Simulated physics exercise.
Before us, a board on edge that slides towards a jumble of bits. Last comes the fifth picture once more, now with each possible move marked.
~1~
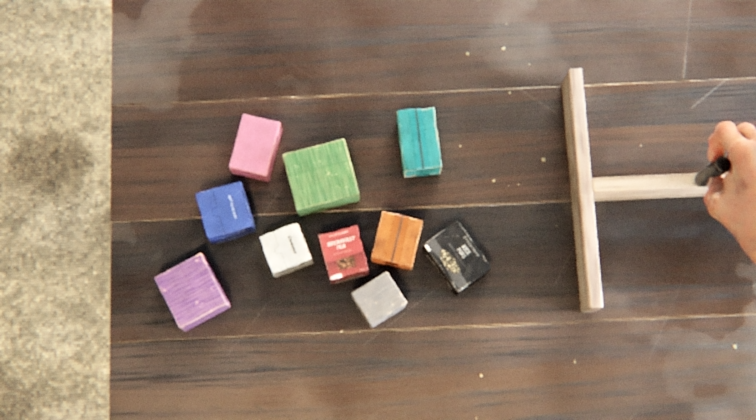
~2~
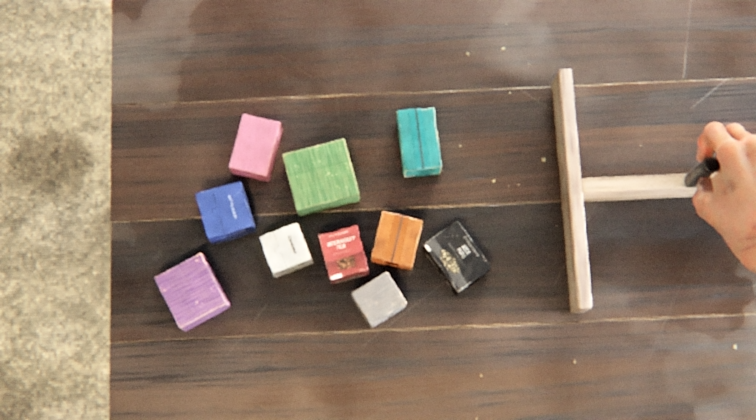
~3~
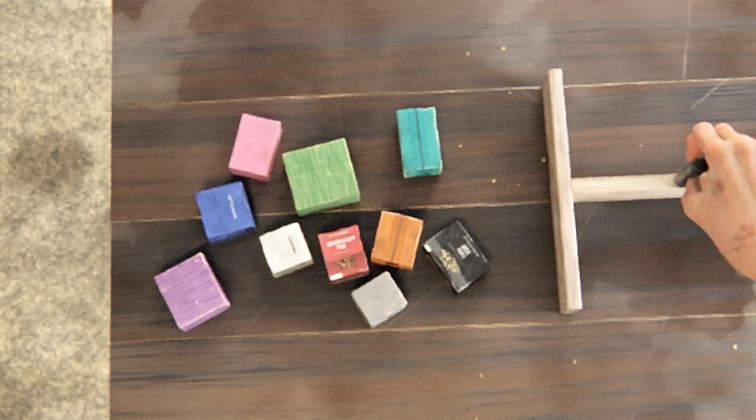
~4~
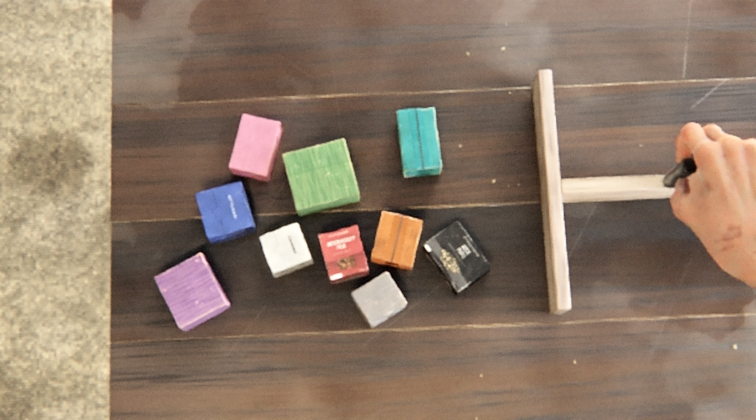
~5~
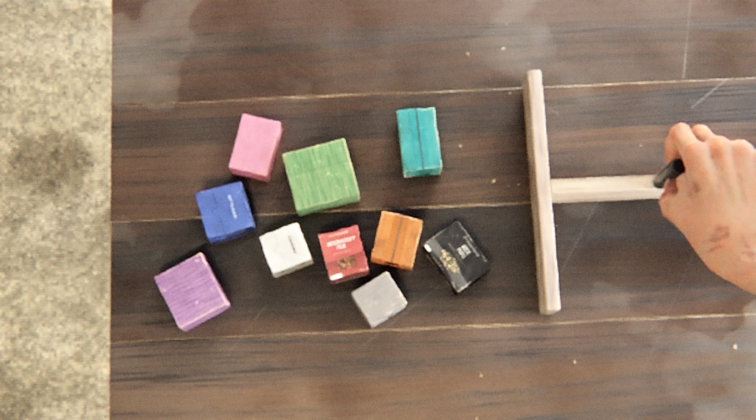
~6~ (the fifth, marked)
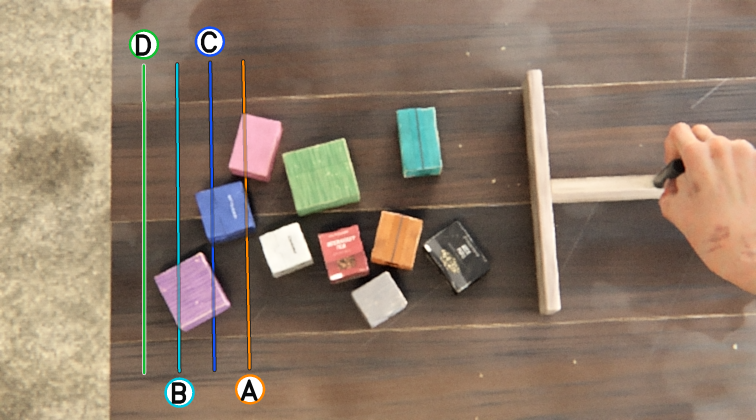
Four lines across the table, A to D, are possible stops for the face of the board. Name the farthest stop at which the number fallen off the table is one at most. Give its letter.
As far as mark A.
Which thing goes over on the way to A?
The white packet.
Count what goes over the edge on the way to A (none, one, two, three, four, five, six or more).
One.
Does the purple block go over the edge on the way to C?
By then, no.
On the copy, A at (246, 210); B at (178, 213); C at (212, 212); D at (144, 215).
On A. First, board (437, 192); grey block (373, 302); white packet (281, 249).
Then, board (330, 197); purple block (153, 309); white packet (180, 262).
Finally, board (247, 200); white packet over the edge; blue packet (122, 215); one fallen.
By contrast, B drops five; C drops three; D drops seven.
